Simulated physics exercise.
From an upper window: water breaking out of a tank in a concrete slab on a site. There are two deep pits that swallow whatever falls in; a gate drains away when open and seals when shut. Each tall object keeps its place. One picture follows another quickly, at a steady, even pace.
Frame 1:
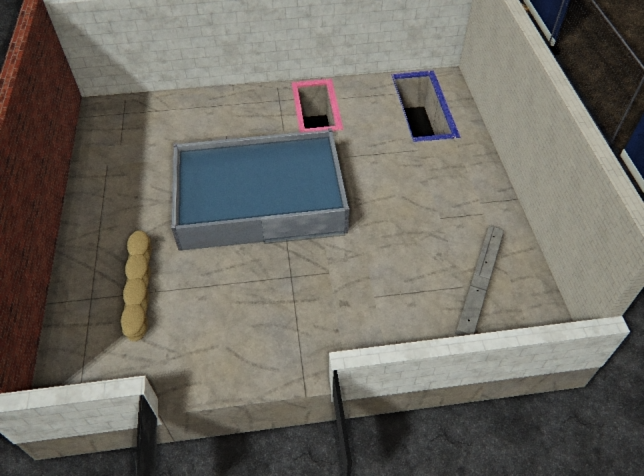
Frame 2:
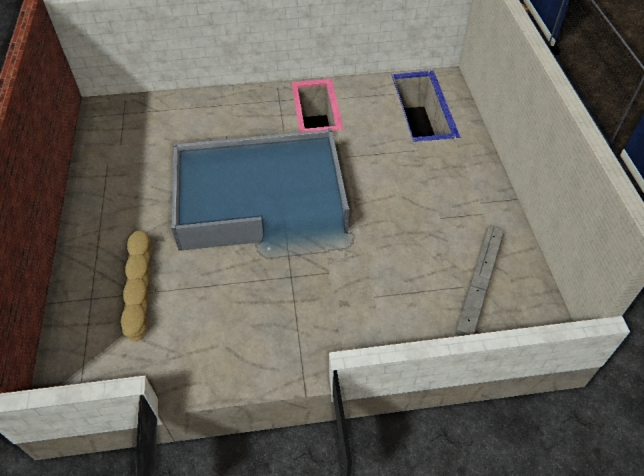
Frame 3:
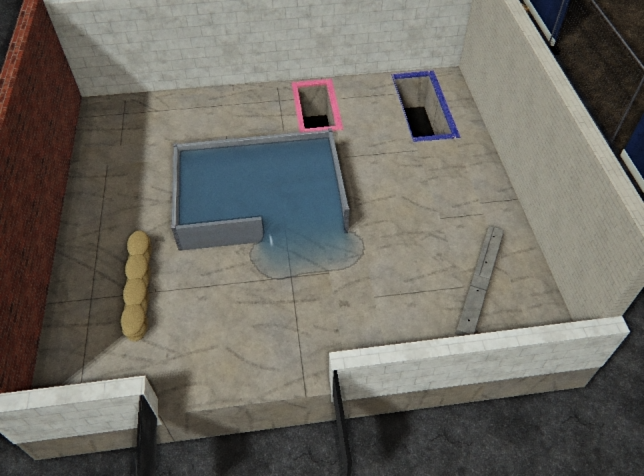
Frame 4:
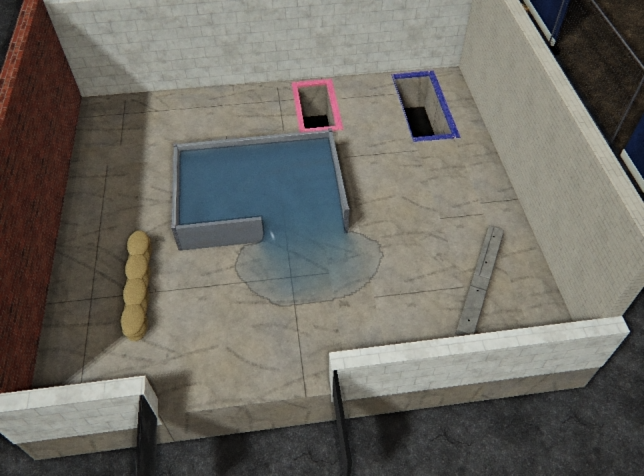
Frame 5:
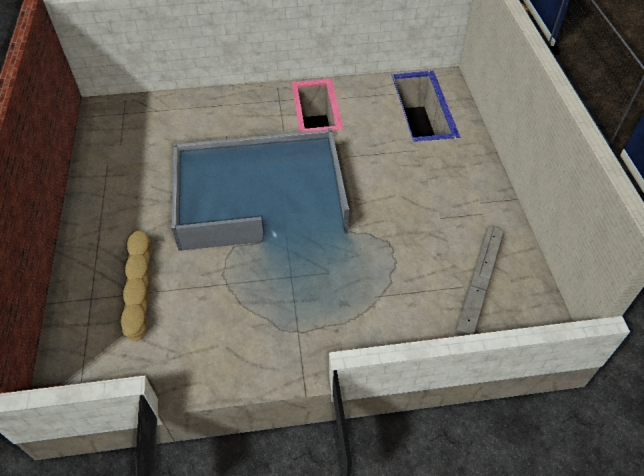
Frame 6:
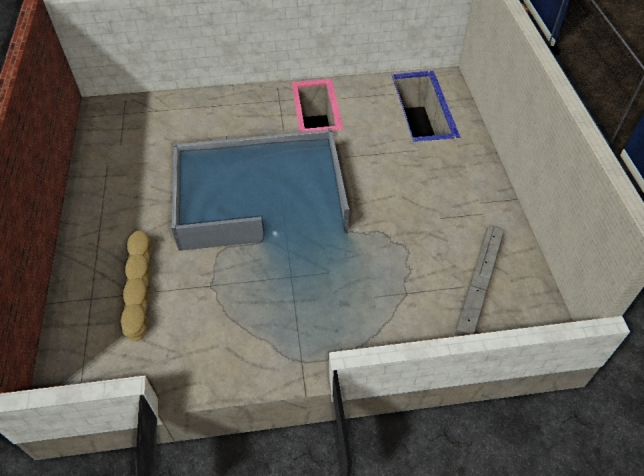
At the start, a grey-walled tank of blue water sits whole and still on a concrete slab, near two openings framed in pink and blue. Part of its front wall gives way, and water pours through the gap, spreading toward the viewer in a steadily widening, rounded puddle.
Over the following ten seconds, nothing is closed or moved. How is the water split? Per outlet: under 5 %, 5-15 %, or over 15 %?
One by one: The gate gets a sizeable chunk - beyond fifteen per cent; the pink pit gets a mere sliver - short of five per cent; the blue pit gets a medium chunk - five to fifteen per cent.
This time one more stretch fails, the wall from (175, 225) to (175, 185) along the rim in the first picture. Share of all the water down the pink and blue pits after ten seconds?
Near enough: Pink 10 percent, blue 2 percent.
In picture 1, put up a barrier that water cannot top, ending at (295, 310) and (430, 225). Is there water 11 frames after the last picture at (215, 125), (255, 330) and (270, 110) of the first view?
Spared; swamped; spared.
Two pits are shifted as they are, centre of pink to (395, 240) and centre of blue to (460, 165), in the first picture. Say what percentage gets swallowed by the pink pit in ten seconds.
Note: Pink pit, 10 percent.
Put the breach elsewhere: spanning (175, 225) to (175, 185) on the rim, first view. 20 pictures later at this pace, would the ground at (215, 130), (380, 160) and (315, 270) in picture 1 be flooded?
In the order asked: Out of reach, out of reach, out of reach.
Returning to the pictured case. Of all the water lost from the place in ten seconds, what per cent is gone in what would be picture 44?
Approximately 60 %.
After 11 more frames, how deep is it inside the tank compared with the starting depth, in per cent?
My figure is about 58 in a hundred.
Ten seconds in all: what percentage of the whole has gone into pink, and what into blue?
0 in a hundred, then 12 in a hundred.
A moment on, water covers 15 % of the floor; the gate 2 %, the pink pit 0 %, the blue pit 0 %.
Next, water covers 20 % of the floor; the gate 7 %, the pink pit 0 %, the blue pit 0 %.
Then, water covers 30 % of the floor; the gate 16 %, the pink pit 0 %, the blue pit 0 %.
Later, water covers 40 % of the floor; the gate 27 %, the pink pit 0 %, the blue pit 1 %.
In the end, water covers 50 % of the floor; the gate 35 %, the pink pit 0 %, the blue pit 12 %.
